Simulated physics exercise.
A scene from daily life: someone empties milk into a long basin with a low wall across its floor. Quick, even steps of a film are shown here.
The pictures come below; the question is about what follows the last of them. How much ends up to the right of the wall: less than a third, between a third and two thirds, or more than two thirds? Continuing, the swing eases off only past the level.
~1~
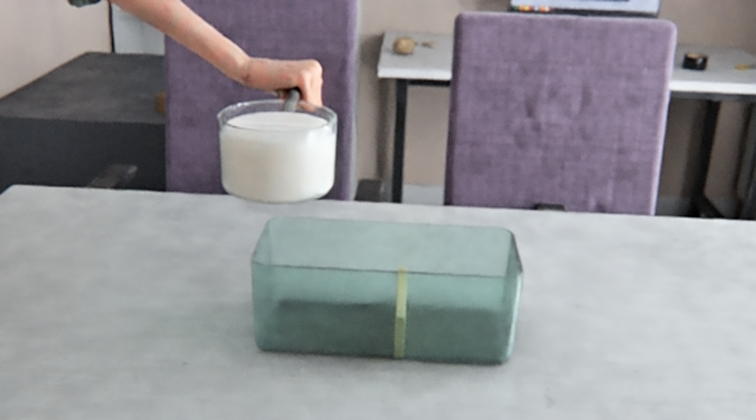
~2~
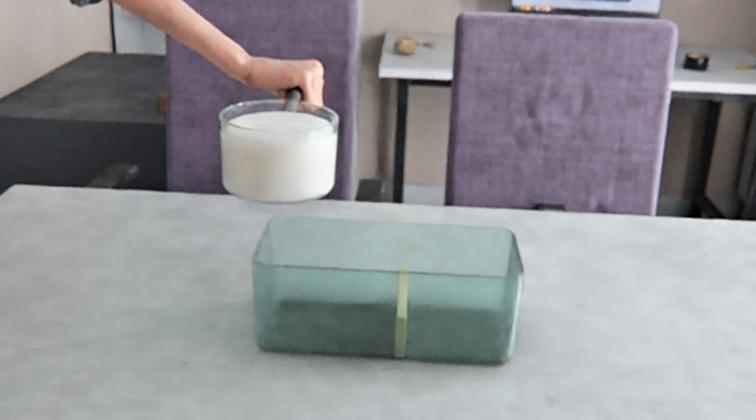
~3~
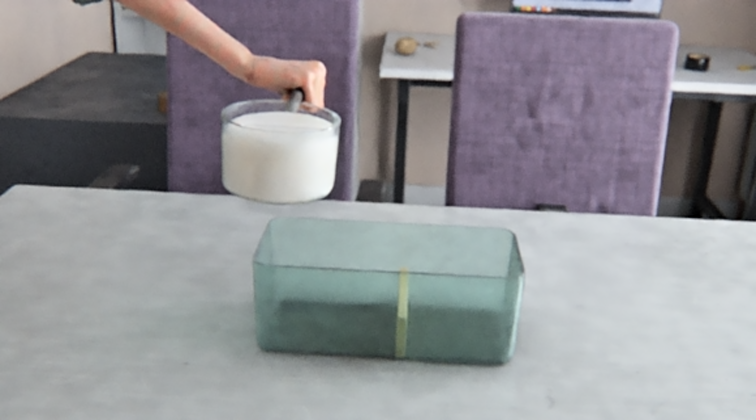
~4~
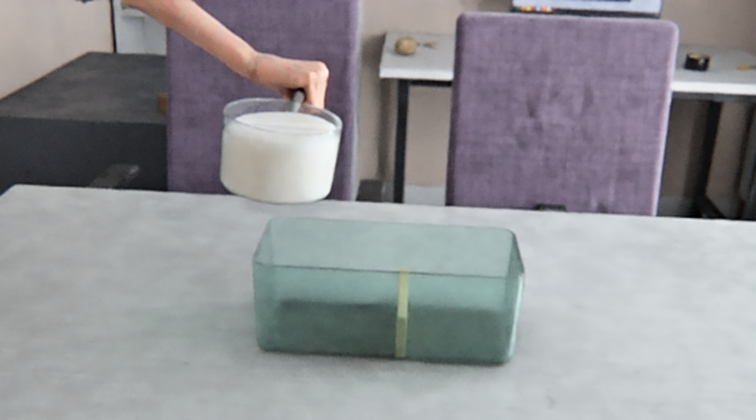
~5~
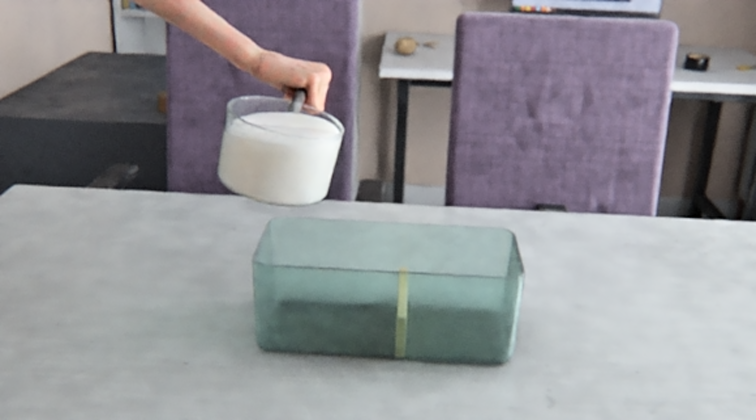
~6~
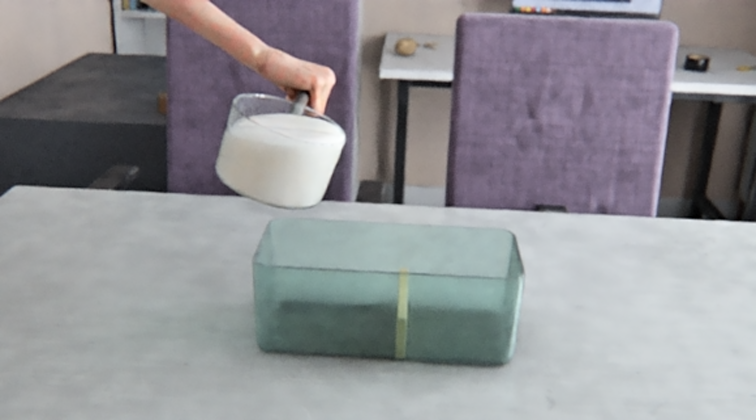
Less than a third.
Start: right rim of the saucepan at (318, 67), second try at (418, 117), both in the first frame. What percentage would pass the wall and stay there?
You'd get 15 percent from the first and 95 percent from the second.
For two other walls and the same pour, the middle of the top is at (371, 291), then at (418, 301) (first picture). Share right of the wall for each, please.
The first position gives around 60 percent, the second around 10 percent.
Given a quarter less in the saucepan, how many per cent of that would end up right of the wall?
Estimated share: Around 5 %.
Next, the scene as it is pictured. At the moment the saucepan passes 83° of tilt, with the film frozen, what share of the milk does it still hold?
Roughly 50 %.
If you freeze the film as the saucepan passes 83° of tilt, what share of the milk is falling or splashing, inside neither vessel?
30 %.
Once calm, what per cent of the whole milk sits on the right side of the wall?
Some 20 per cent.
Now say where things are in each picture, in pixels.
It leans 0°; its right rim is at (335, 120); the milk meets the walls at (223, 122) and (334, 128); the long basin's rim runs from (260, 240) to (518, 253); the wall's top is at (402, 291), in the first frame.
It leans 1°; its right rim is at (336, 121); the milk meets the walls at (224, 122) and (335, 129), in the second frame.
It leans 3°; its right rim is at (338, 123); the milk meets the walls at (226, 122) and (336, 130), in the third frame.
It leans 7°; its right rim is at (340, 127); the milk meets the walls at (228, 122) and (338, 131), in the fourth frame.
It leans 12°; its right rim is at (342, 132); the milk meets the walls at (228, 123) and (339, 131), in the fifth frame.
It leans 18°; its right rim is at (344, 140); the milk meets the walls at (229, 126) and (344, 134), in the sixth frame.
A moment on, the saucepan is tipped on its side and 50 per cent is still to pour, 14 is left of the wall and 6 right of it.
Next, the saucepan is tipped right over and 7 per cent is still to pour, 72 is left of the wall and 16 right of it.
Then the saucepan is tipped right over and 0 per cent is still to pour, 80 is left of the wall and 18 right of it.
Later the saucepan is tipped right over and 0 per cent is still to pour, 80 is left of the wall and 18 right of it.
In the end 80 per cent lies left of the wall, 18 right of it and 2 outside.
